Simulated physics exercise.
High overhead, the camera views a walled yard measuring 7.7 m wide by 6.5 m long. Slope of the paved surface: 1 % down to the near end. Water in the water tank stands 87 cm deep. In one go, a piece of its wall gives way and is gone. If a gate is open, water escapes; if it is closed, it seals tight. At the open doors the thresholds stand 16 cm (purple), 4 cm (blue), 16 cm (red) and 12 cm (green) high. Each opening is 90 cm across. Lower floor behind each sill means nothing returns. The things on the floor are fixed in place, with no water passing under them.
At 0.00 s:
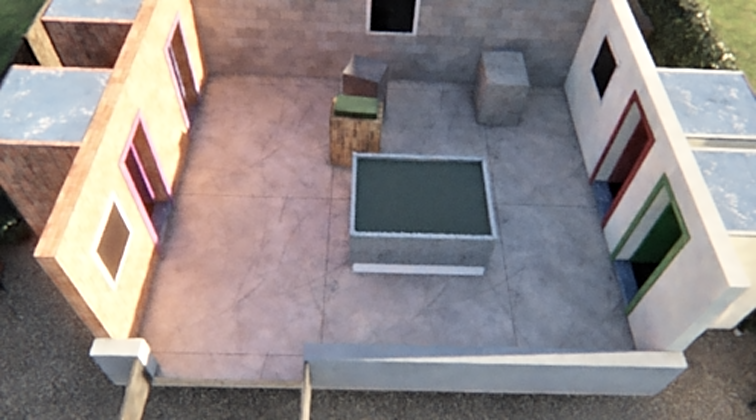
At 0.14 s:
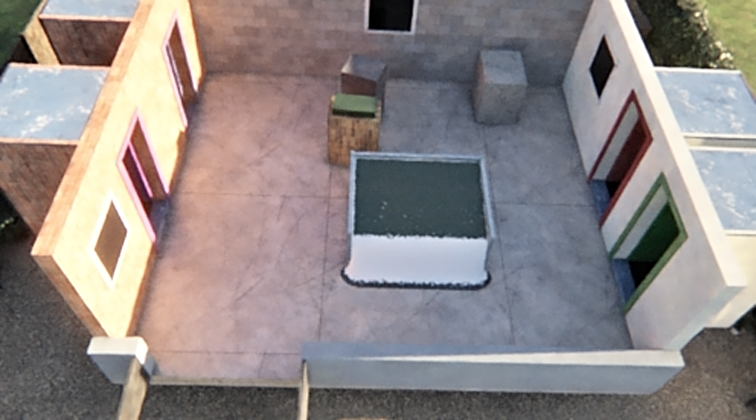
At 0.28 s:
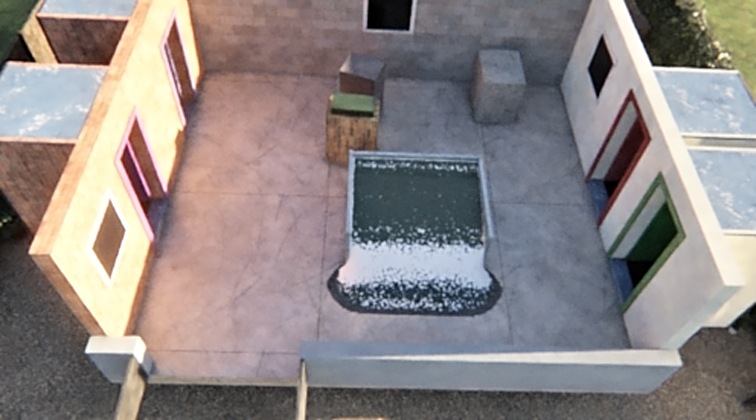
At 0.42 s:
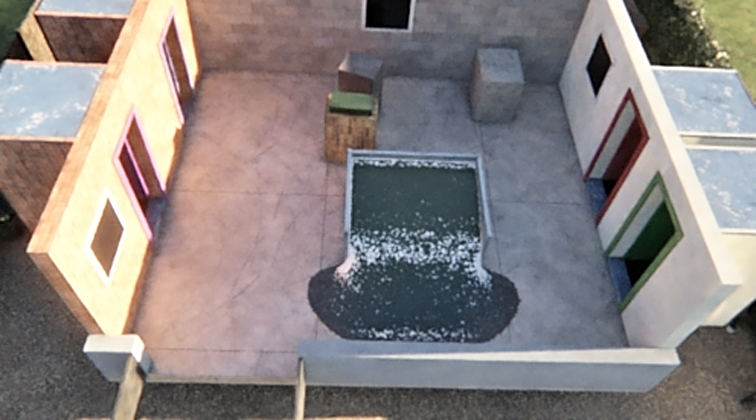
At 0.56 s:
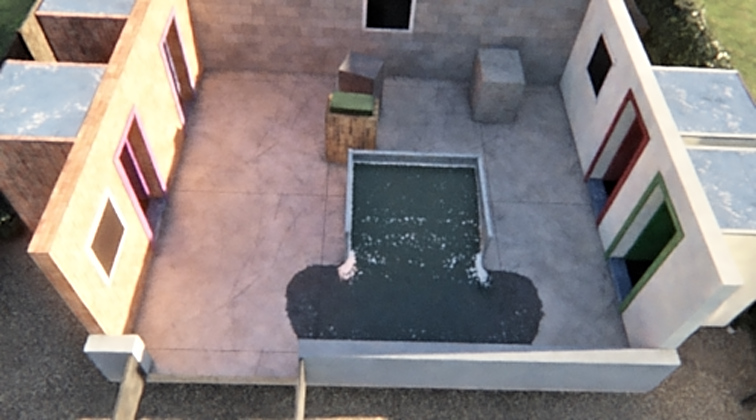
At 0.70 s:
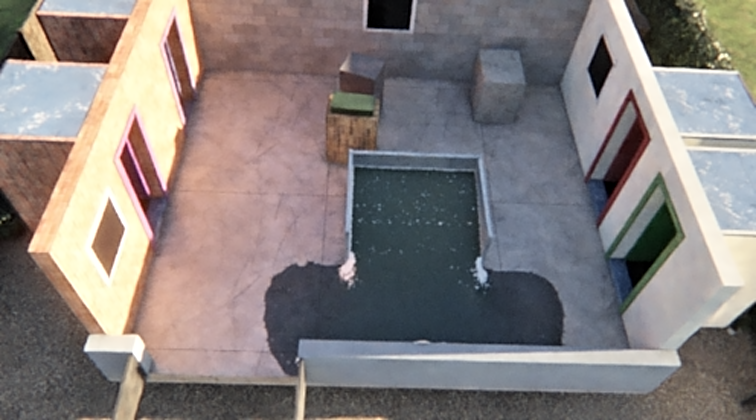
Dark water pours from the front of a rectangular tank after its near wall gives way, spreading across the paved floor of a walled yard, reaching the low front wall, then widening to the left and right.
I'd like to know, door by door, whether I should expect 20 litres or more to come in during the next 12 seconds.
Result: At the purple door the limit will not be crossed; at the blue door the limit will not be crossed; at the red door the limit will not be crossed; at the green door the limit will be crossed.
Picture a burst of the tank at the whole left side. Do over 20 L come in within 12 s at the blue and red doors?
Door blue goes beyond, door red stays within.
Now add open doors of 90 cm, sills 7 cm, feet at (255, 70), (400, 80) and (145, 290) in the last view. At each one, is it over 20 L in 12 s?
In turn: Short of it, short of it, beyond it.
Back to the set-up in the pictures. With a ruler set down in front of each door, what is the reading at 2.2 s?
Depths in cm: Purple 0, blue 0, red 1, green 21.
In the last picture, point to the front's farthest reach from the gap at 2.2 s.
Point: Roughly (126, 357) in the last view.
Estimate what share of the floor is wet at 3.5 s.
Around 55 per cent.
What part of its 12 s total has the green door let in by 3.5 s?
Roughly 65%.
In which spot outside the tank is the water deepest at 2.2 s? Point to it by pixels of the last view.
The spot is near (632, 370) in the last view.
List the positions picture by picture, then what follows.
The first frame shows the water tank at (421, 197) is whole and still, 87 cm deep.
In the second frame, the front is at (487, 277), 1.2 m from the gap at (418, 254); 0.7 m2 of floor is under water; 87 cm left at the back of the water tank.
In the third frame, water pours out at (416, 256) and has run 1.4 m, to (495, 296); typically 15 cm deep outside, 80 cm at the water tank's back.
In the fourth frame, the front is at (510, 312), 1.7 m from the gap at (414, 256); 3.7 m2 of floor is under water; 75 cm left at the back of the water tank.
In the fifth frame, the front is at a hidden place, 2.2 m from the gap at (414, 257); 5.8 m2 of floor is under water; 71 cm left at the back of the water tank.
In the sixth frame, water pours out at (414, 258) and has run 2.6 m, to a hidden place; typically 12 cm deep outside, 64 cm at the water tank's back.
After 1.4 s water covers 20 % of the floor and is deepest (58 cm) near (419, 364); purple door not reached, blue door not reached, red door not reached, green door not reached.
After 2.2 s water covers 30 % of the floor and is deepest (48 cm) near (632, 370); purple door not reached, blue door not reached, red door not reached, green door 21 cm at the sill, 1 L in.
After 3.5 s water covers 55 % of the floor and is deepest (28 cm) near (620, 369); purple door 14 cm at the sill, 0 L in, blue door not reached, red door 10 cm at the sill, 0 L in, green door 20 cm at the sill, 45 L in.
After 7.0 s water covers 90 % of the floor and is deepest (14 cm) near (562, 137); purple door 5 cm at the sill, 0 L in, blue door 3 cm at the sill, 0 L in, red door 5 cm at the sill, 0 L in, green door 7 cm at the sill, 69 L in.
After 12.0 s water covers 100 % of the floor and is deepest (10 cm) near (458, 159); purple door 6 cm at the sill, 0 L in, blue door 4 cm at the sill, 3 L in, red door 5 cm at the sill, 0 L in, green door 7 cm at the sill, 69 L in.
